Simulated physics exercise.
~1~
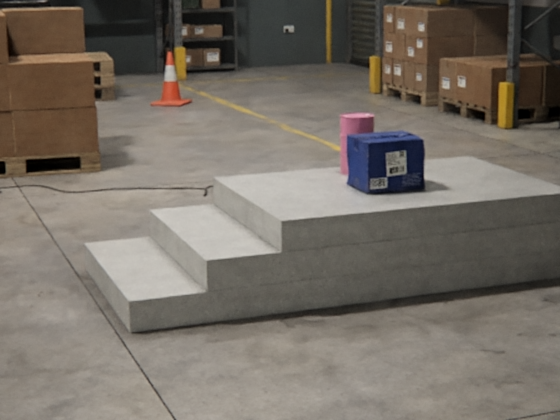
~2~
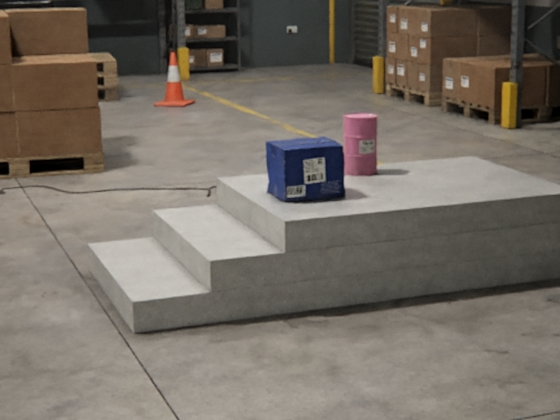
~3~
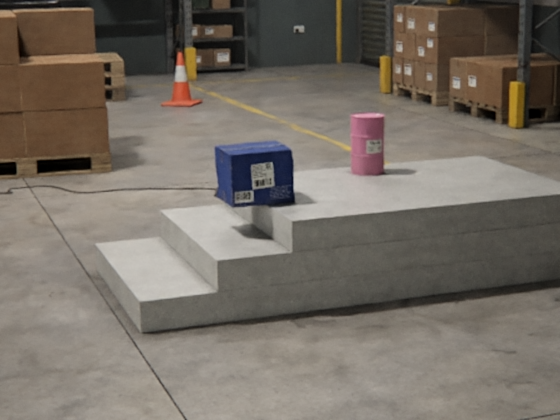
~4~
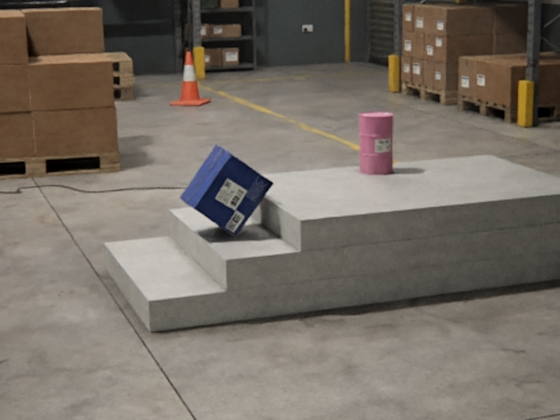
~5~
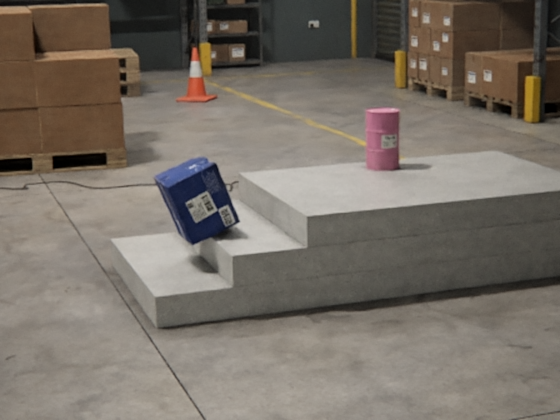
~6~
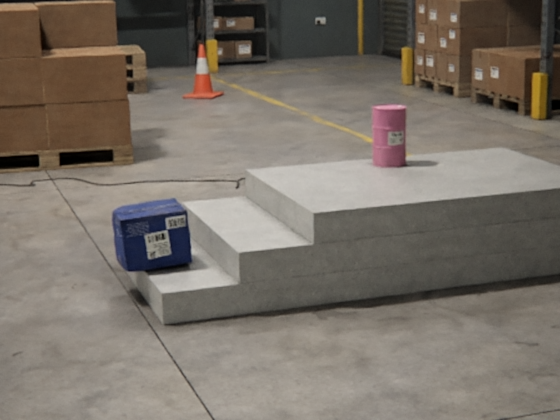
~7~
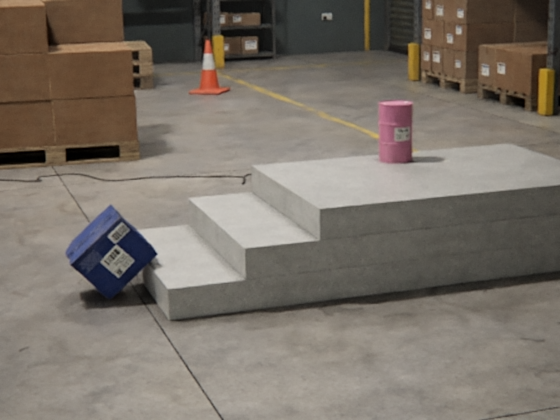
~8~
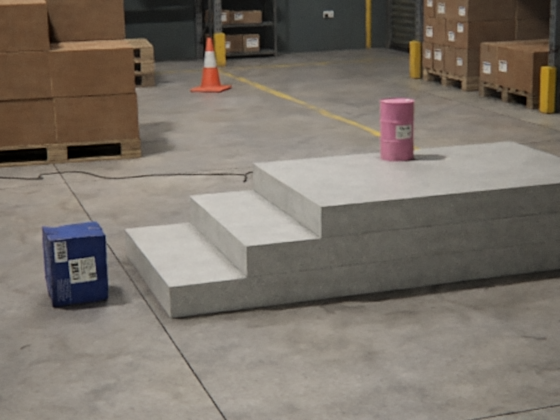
Blue parcel sliding left past a pink canister, tumbling down three concrete steps and coming to rest upright on the warehouse floor.
